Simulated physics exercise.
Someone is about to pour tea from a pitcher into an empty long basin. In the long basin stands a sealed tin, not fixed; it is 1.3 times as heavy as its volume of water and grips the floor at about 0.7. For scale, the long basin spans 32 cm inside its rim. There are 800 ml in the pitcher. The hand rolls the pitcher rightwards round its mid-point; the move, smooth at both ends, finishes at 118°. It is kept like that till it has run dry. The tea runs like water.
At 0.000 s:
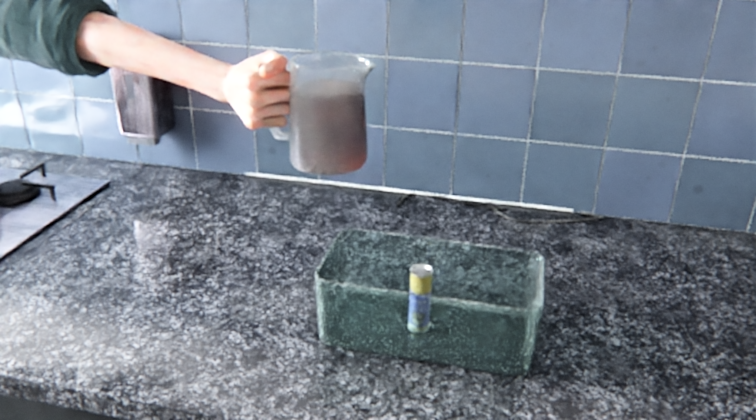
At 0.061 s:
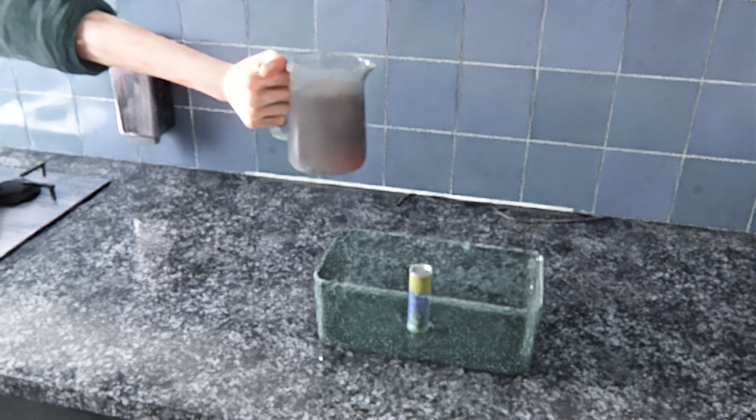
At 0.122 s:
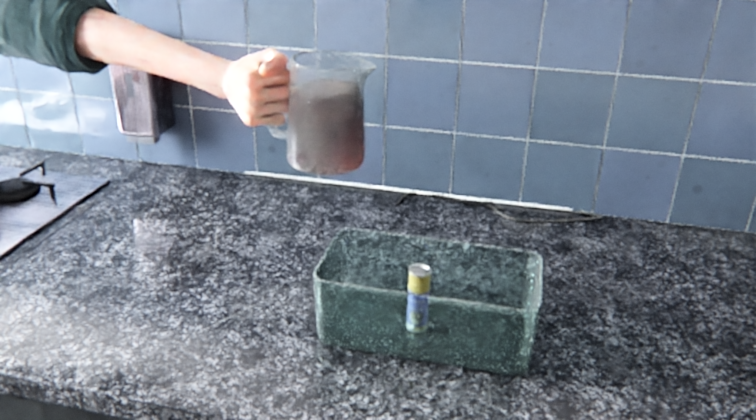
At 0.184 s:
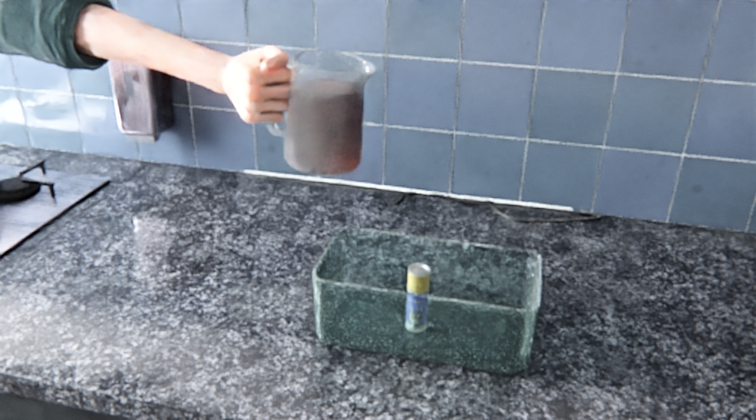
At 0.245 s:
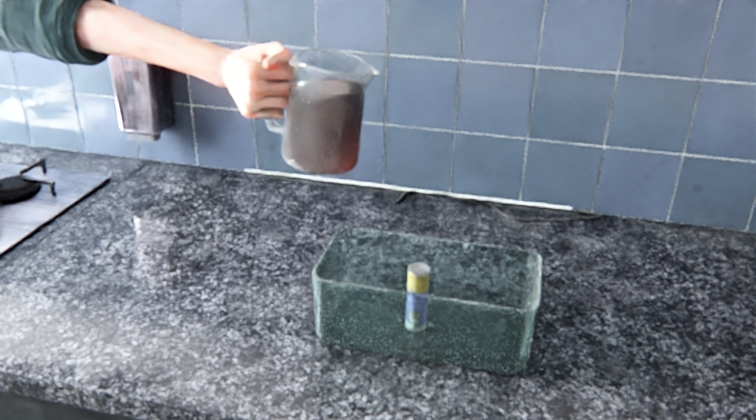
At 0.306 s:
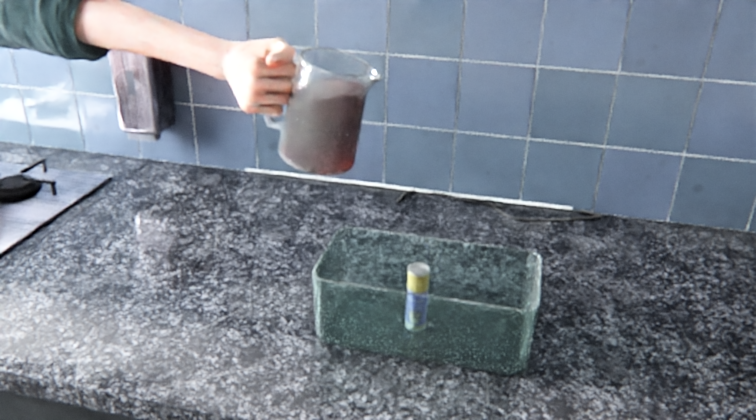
A speckled dark grey kitchen countertop against a wall of glossy blue tiles is seen from slightly above, with the edge of a hob at the left. A hand in a dark green sleeve holds a clear pitcher of reddish-brown tea above a long green glass basin, where a small yellow and blue tin stands. The pitcher stays nearly level, then tilts slightly rightwards, while the camera stays still.
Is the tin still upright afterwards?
It stays up.
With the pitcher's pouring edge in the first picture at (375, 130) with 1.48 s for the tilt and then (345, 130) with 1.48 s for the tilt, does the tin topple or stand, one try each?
First it topples; then it stays up.
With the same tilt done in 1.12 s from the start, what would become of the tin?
The tin stays up.
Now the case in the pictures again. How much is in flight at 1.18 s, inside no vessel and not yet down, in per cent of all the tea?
Some 30 per cent.
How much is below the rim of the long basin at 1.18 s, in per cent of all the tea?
Some 36 per cent.
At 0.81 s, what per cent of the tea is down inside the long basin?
About 0 per cent.
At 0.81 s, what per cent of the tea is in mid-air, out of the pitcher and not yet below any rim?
About 7 per cent.
After 0.81 s the tilt is 67° and 93 per cent is still to pour; the tin stands where it began.
After 1.18 s the tilt is 106° and 35 per cent is still to pour; the tin stands where it began.
After 1.56 s the tilt is 118° and 1 per cent is still to pour; the tin stands where it began.
After 1.98 s the tilt is 118° and 0 per cent is still to pour; the tin stands where it began.
In the end the tin stands where it began.
